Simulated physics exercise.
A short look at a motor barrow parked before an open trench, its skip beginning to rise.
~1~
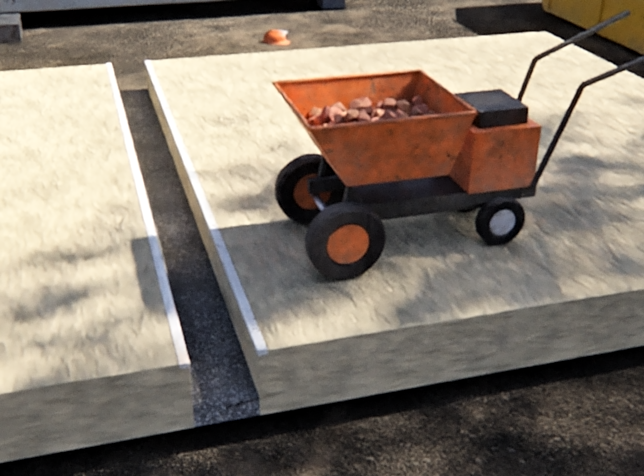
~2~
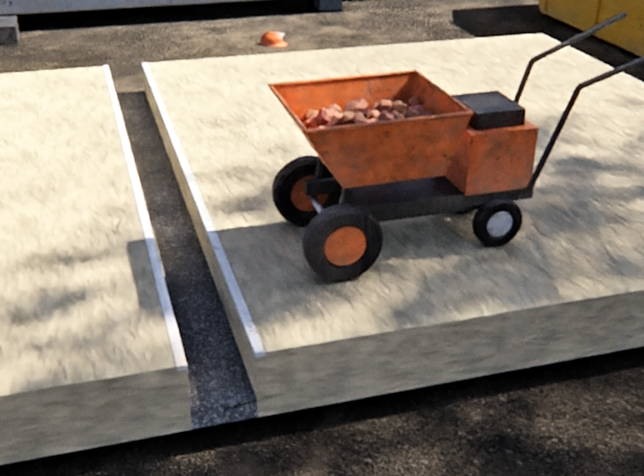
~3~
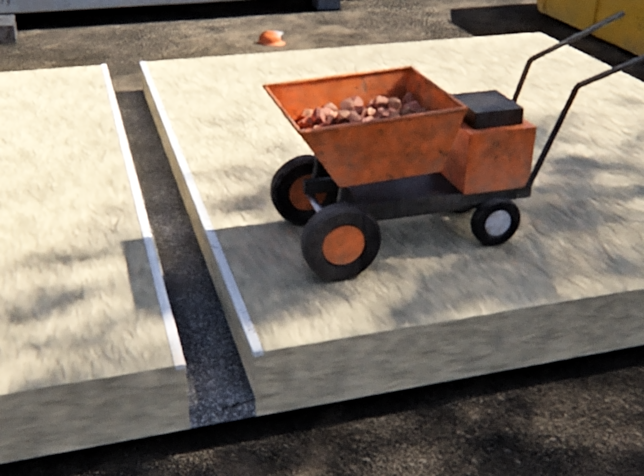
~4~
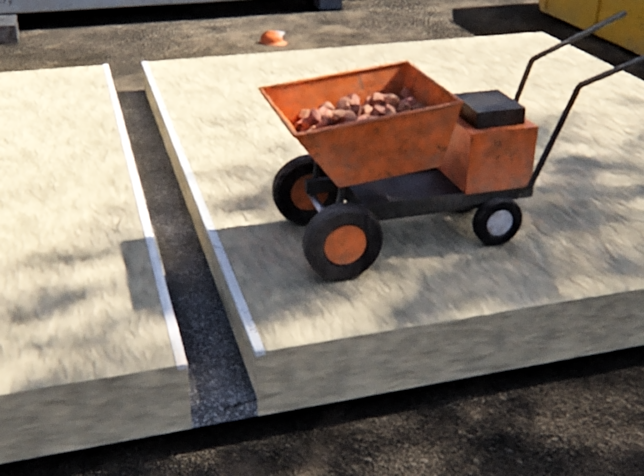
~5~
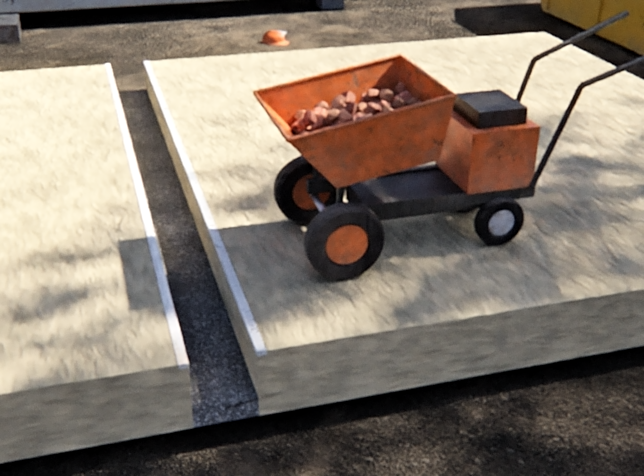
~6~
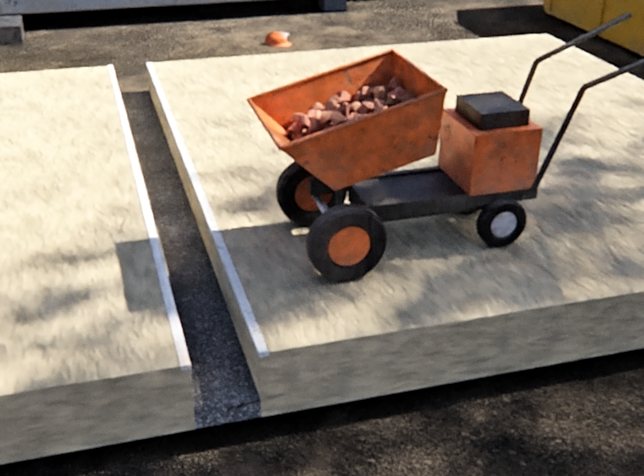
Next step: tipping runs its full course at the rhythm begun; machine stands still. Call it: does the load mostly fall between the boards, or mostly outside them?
It mostly falls between the boards.
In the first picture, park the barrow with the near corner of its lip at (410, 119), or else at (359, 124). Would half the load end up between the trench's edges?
Lab note - position 1: A minority share; position 2: A majority share.
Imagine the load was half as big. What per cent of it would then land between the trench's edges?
Roughly 100 %.
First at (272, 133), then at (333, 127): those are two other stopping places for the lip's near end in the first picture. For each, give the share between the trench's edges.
Estimates: 10 %, 90 %.
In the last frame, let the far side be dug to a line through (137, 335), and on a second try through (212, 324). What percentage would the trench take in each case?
About 100 and 20 per cent.
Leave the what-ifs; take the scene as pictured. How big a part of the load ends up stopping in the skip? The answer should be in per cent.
That comes to about 0 per cent or so.
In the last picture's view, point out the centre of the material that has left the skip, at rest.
Around (193, 291).
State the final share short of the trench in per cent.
Roughly 0 percent.
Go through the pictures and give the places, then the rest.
Lip of the skip near (310, 129), level; top of the load near (368, 113), lumps of rubble; first edge of the trench near (249, 316); far edge near (175, 328), the trench under half as wide as the skip, and about as deep as wide, in the first picture.
Lip of the skip near (306, 132), level; top of the load near (364, 115), in the second picture.
Lip of the skip near (300, 133), tipped barely; top of the load near (369, 122), in the third picture.
Lip of the skip near (295, 136), tipped a little; top of the load near (365, 120), in the fourth picture.
Lip of the skip near (288, 140), tipped a little; top of the load near (387, 113), in the fifth picture.
Lip of the skip near (280, 148), tipped a little; top of the load near (381, 111); first edge of the trench near (250, 318); far edge near (177, 329), in the sixth picture.
Shortly afterwards, skip tipped steeply; the whole lot in the skip.
Next, skip tipped right over; all but a few in the skip; a little in or heaped over the trench; only a few beyond it.
Some moments later, skip tipped right over; near a quarter in the skip; near two thirds in or heaped over the trench; a little beyond it.
In the end, skip tipped right over; the bulk in or heaped over the trench; a little beyond it.
